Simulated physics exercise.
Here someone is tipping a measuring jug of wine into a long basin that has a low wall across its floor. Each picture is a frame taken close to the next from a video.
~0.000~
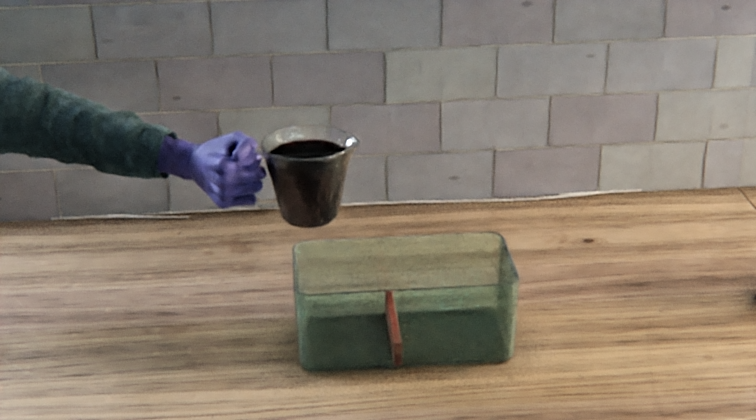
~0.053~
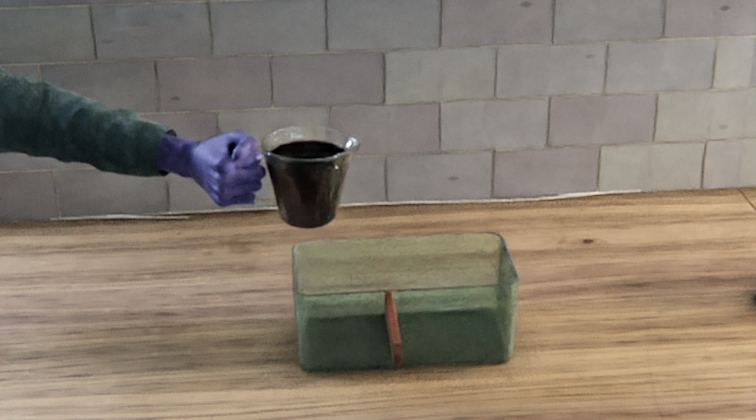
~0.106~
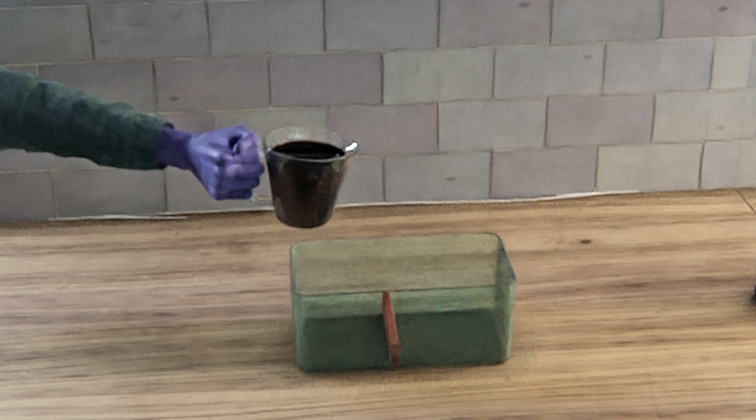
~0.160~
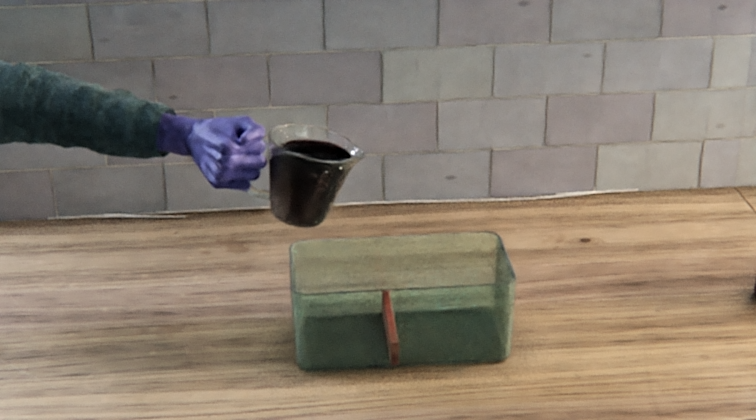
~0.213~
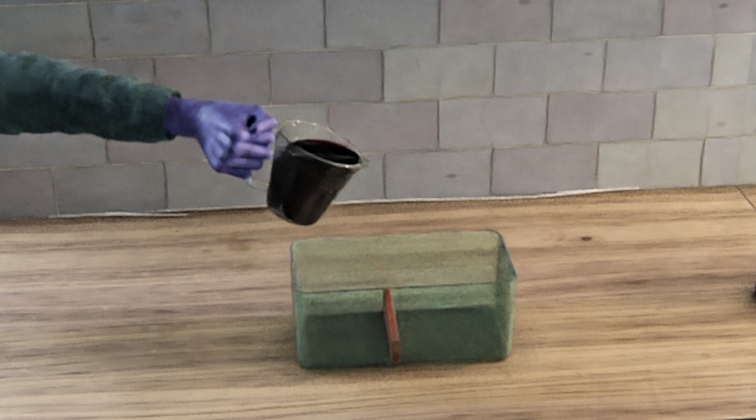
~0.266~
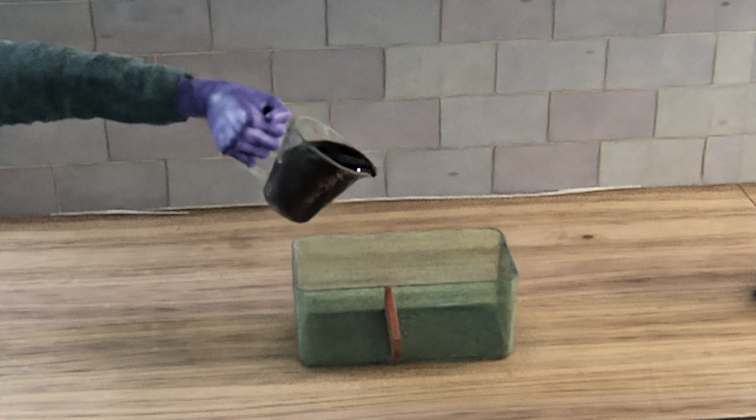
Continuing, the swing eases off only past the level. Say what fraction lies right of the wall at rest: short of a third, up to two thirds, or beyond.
No lower than a third, no higher than two thirds.
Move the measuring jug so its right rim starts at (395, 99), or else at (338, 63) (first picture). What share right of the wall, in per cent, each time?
First about 85, then 55 per cent.
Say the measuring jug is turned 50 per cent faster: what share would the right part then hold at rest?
I'd say close to 45 %.
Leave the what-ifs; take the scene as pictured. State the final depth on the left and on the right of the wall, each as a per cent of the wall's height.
Left 40 %, right 40 %.
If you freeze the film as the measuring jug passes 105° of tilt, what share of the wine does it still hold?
My estimate is close to 30 percent remaining.
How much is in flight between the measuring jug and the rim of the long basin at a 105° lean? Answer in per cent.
Something like 25 per cent of it.
A moment on, the measuring jug is tipped right over and 31 per cent is still to pour, 5 is left of the wall and 38 right of it.
Next, the measuring jug is tipped right over and 1 per cent is still to pour, 42 is left of the wall and 55 right of it.
Then the measuring jug is tipped right over and 0 per cent is still to pour, 42 is left of the wall and 56 right of it.
Later the measuring jug is tipped right over and 0 per cent is still to pour, 42 is left of the wall and 56 right of it.
At rest 42 per cent lies left of the wall, 56 right of it and 2 outside.
